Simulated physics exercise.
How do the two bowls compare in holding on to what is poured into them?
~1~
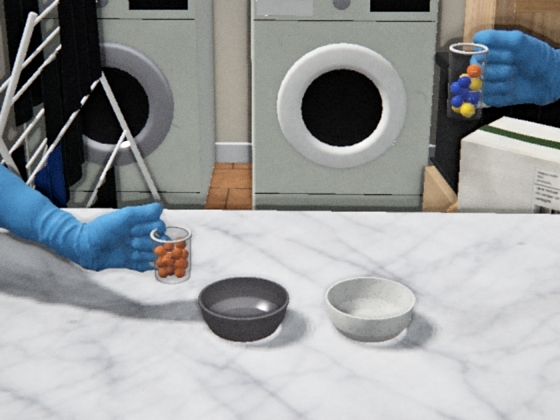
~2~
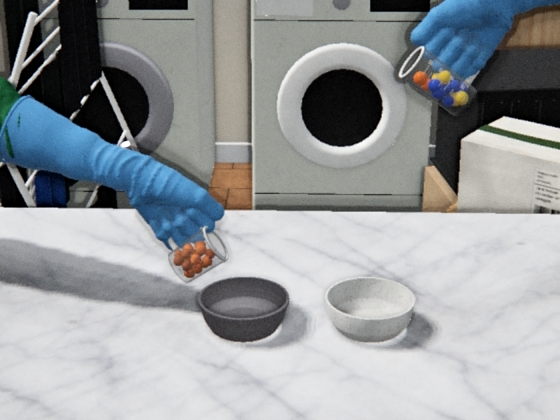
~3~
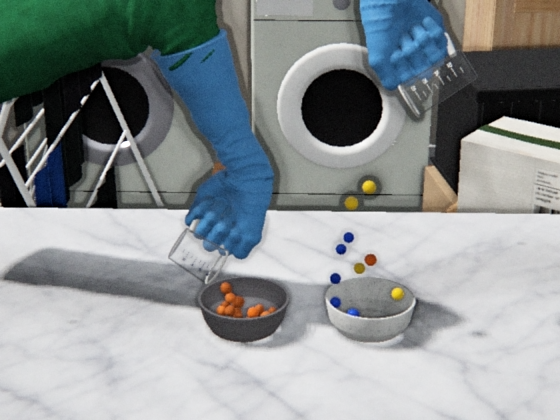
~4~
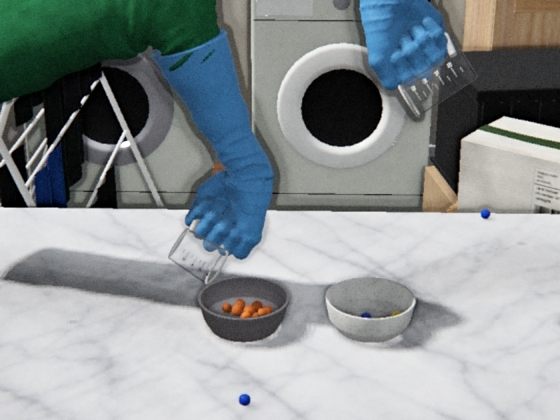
The dark bowl on the left keeps all of its orange balls. The pale bowl on the right keeps only some of its mixed-colour balls, and the rest end up outside it.
